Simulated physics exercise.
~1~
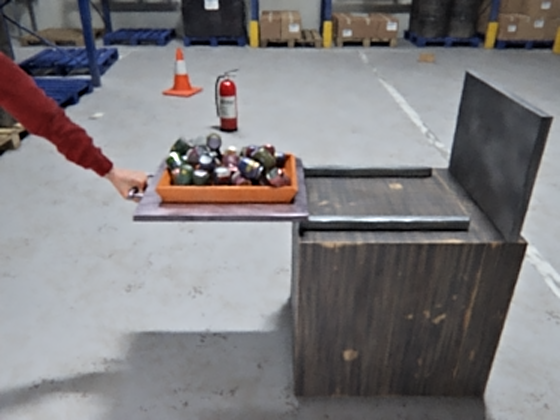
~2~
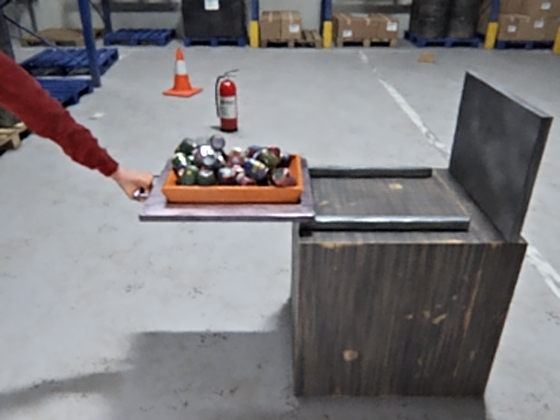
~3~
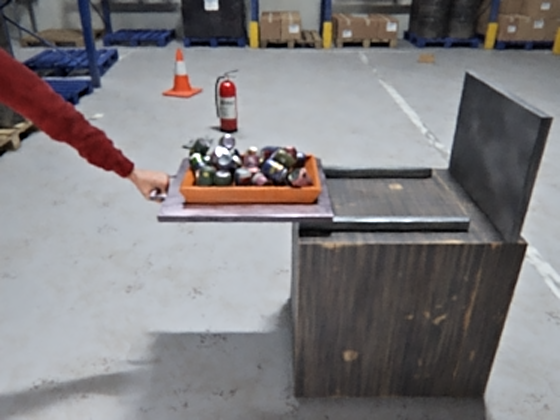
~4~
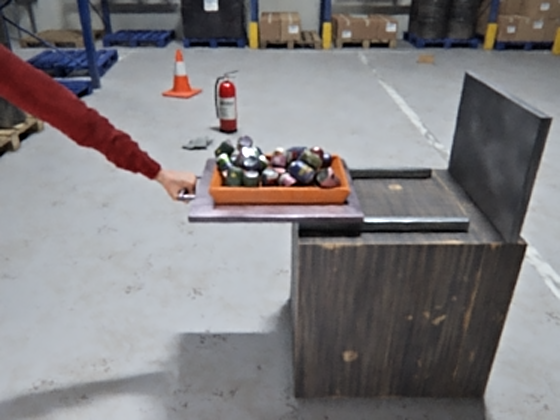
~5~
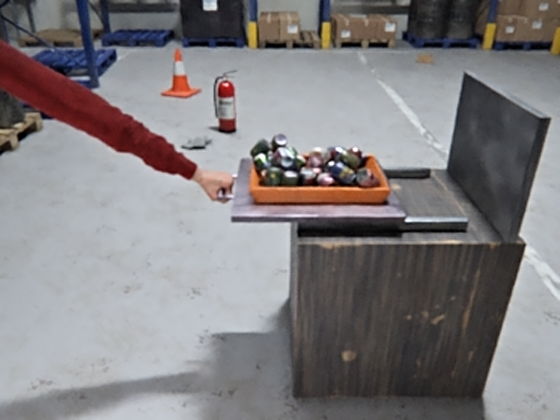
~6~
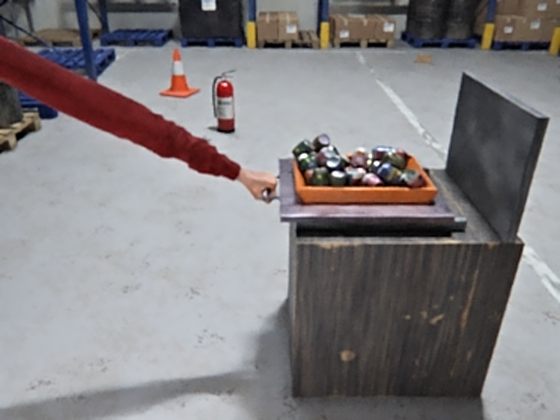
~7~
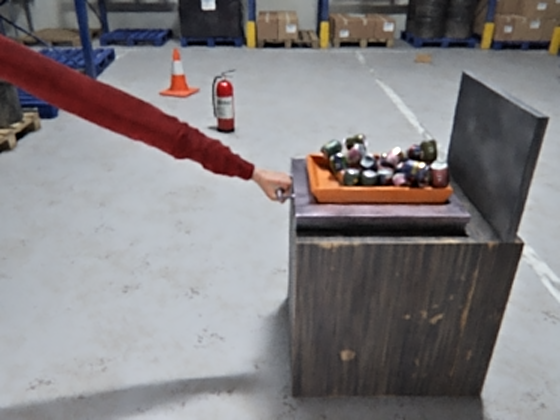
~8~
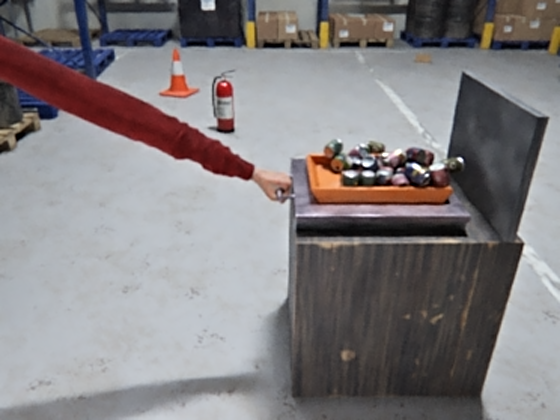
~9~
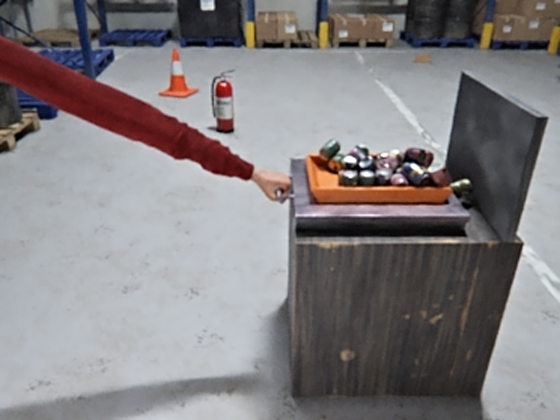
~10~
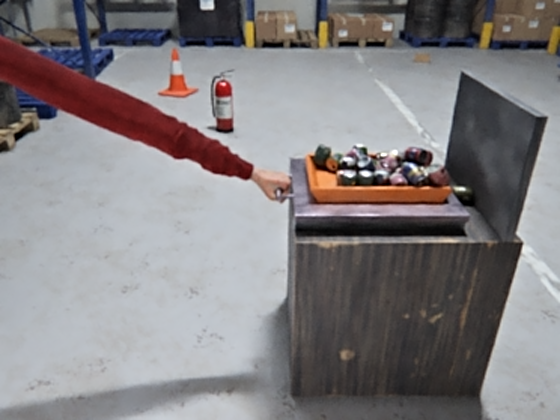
The footage shows a red-sleeved arm pushing a pull-out shelf, carrying an orange container of mini cans, rightward until it closes over a dark wooden unit. The cans shift right, and at least one tumbles over the container's right end, while most remain inside as the hand stays put.
